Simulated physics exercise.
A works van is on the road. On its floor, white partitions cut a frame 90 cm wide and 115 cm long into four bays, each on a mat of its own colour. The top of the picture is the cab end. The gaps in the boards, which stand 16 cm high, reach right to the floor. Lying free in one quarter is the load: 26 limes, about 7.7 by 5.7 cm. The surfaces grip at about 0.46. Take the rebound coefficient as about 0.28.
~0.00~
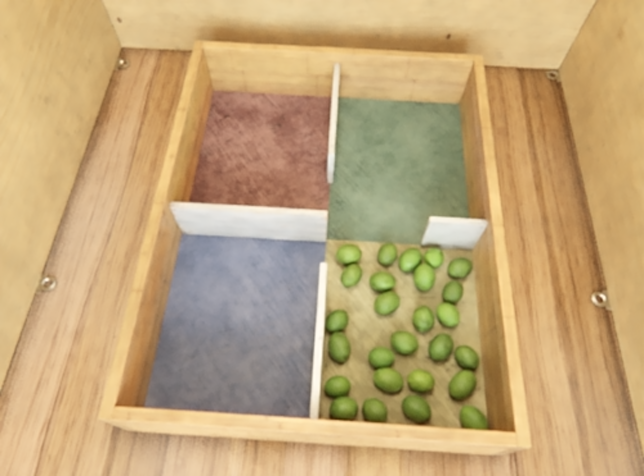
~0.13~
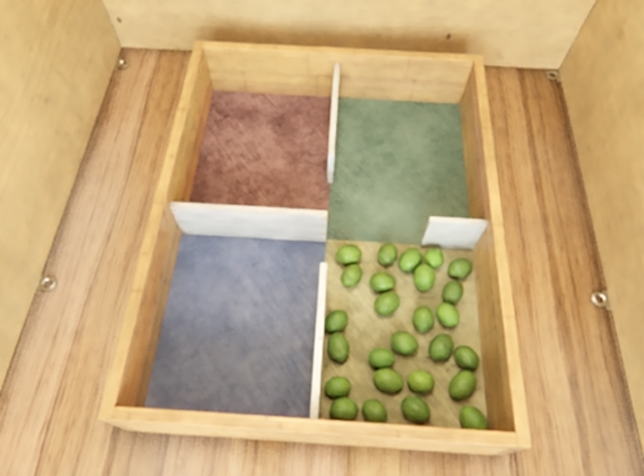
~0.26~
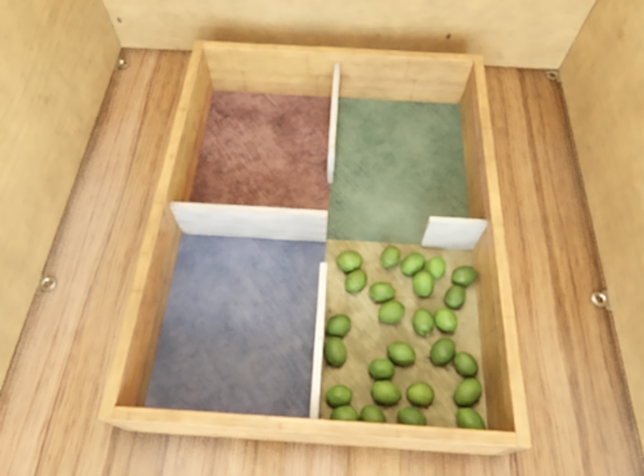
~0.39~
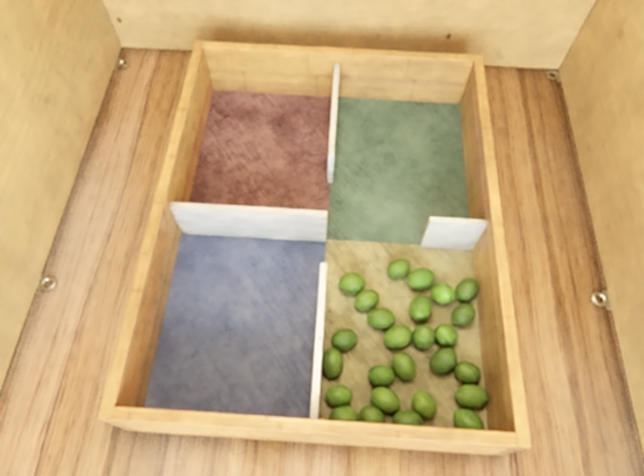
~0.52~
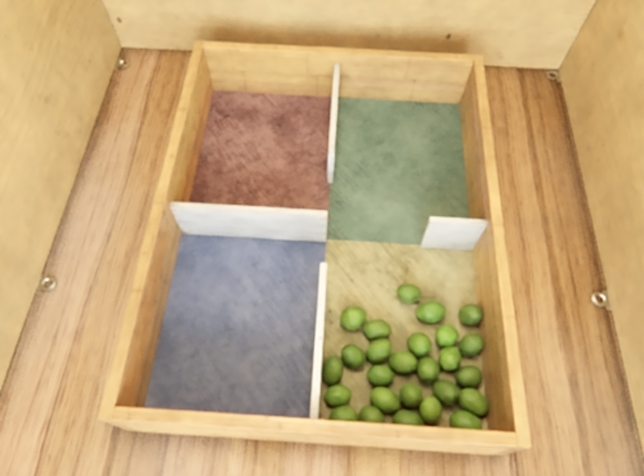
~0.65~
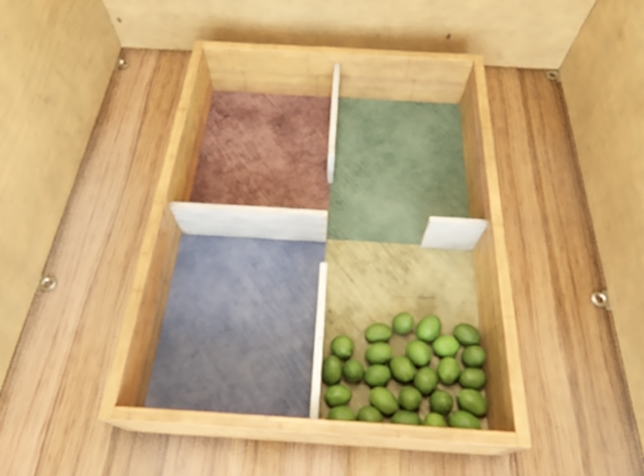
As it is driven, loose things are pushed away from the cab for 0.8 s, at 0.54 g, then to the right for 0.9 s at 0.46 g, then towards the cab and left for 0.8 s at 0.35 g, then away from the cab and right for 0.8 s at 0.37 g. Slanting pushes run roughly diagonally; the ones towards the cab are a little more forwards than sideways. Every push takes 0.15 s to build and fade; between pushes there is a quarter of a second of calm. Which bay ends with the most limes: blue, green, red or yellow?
The yellow bay.
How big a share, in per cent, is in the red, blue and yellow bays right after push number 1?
Per cent by bay - red: 0, blue: 0, yellow: 100.
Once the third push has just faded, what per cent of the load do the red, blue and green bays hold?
In per cent: Red 0, blue 0 and green 20.
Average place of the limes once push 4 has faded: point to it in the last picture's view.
The mean place is around (433, 331).
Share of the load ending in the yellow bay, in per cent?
I'd put it at about 80 per cent of them.
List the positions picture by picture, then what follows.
In the first picture, middle of the blue mat (240, 323); middle of the green mat (399, 165); middle of the red mat (264, 158); middle of the yellow mat (402, 333); 26 in the yellow bay; the lime farthest behind, in the direction of the first push, is at (388, 254).
In the second picture, 26 in the yellow bay; the lime farthest behind, in the direction of the first push, is at (388, 254).
In the third picture, 26 in the yellow bay; the lime farthest behind, in the direction of the first push, is at (390, 257).
In the fourth picture, 26 in the yellow bay; the lime farthest behind, in the direction of the first push, is at (399, 269).
In the fifth picture, 26 in the yellow bay; the lime farthest behind, in the direction of the first push, is at (409, 293).
In the sixth picture, 26 in the yellow bay; the lime farthest behind, in the direction of the first push, is at (403, 323).
After push 1 (1.04 s), 26 in the yellow bay.
After push 2 (2.19 s), 26 in the yellow bay.
After push 3 (3.24 s), 1 in the blue bay, 5 in the green bay and 20 in the yellow bay.
After push 4 (4.29 s), 4 in the green bay and 22 in the yellow bay.
Final count (at 5.44 s), 4 in the green bay and 22 in the yellow bay.
